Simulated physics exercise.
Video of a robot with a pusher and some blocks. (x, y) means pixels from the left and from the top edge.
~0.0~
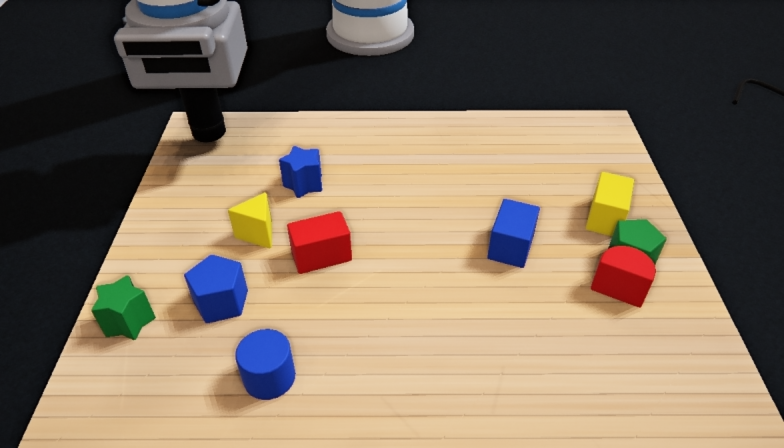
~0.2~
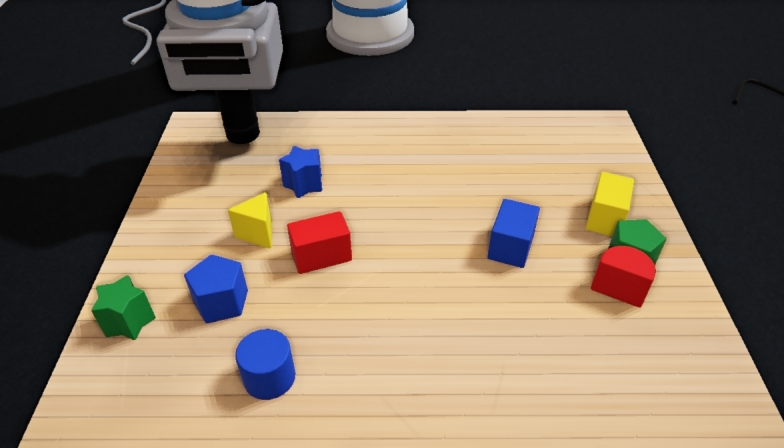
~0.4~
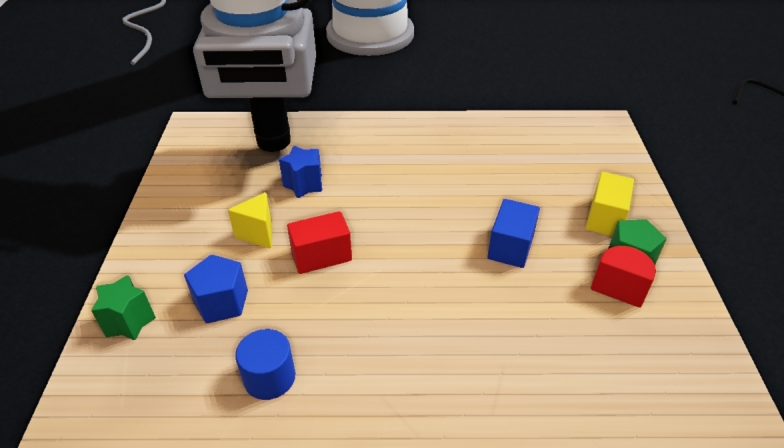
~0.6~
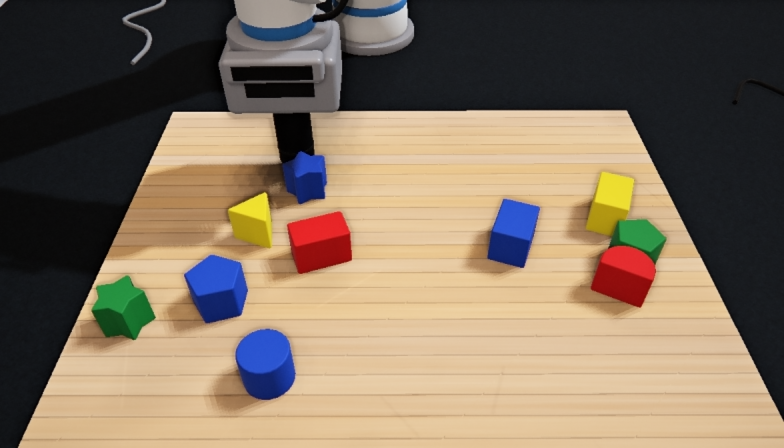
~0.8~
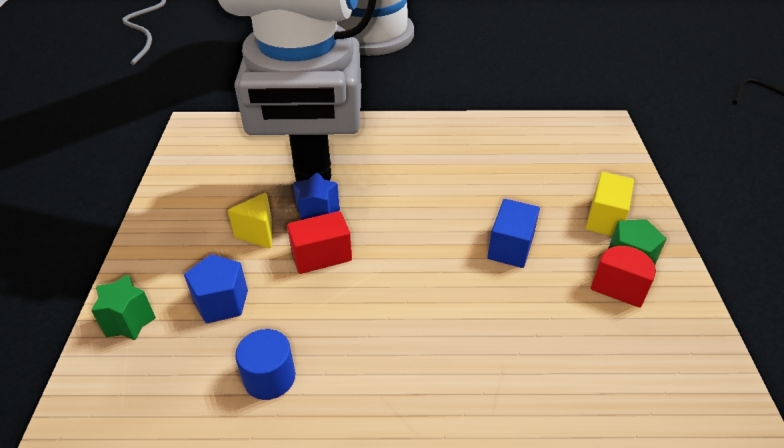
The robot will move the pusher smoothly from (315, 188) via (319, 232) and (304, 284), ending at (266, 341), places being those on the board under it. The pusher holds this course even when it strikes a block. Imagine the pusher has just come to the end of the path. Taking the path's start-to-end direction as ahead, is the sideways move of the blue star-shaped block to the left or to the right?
The answer is left.
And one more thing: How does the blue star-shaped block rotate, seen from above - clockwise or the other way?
Anticlockwise, looking down.
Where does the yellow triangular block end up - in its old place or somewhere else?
Well, the yellow triangular block holds its place.
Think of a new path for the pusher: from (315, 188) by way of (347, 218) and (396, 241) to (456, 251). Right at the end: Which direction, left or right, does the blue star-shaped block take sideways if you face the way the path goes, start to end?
Towards the right-hand side.
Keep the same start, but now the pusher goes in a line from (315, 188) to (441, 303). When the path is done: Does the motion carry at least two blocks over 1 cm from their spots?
Yes, I think so.
The first path, step by step. One third of the way, pusher (318, 223); blue star-shaped block (327, 229), turned 15° clockwise; red rectangular block (318, 258), turned 35° clockwise.
Two thirds of the way, pusher (302, 274); blue star-shaped block (321, 281); red rectangular block (322, 315), turned 20° clockwise.
At the end, pusher (264, 332); blue pentagonal block in place; yellow triangular block in place; blue cylinder (261, 356); blue star-shaped block (308, 313), turned 45° anticlockwise; red rectangular block (335, 344), turned 15° anticlockwise.
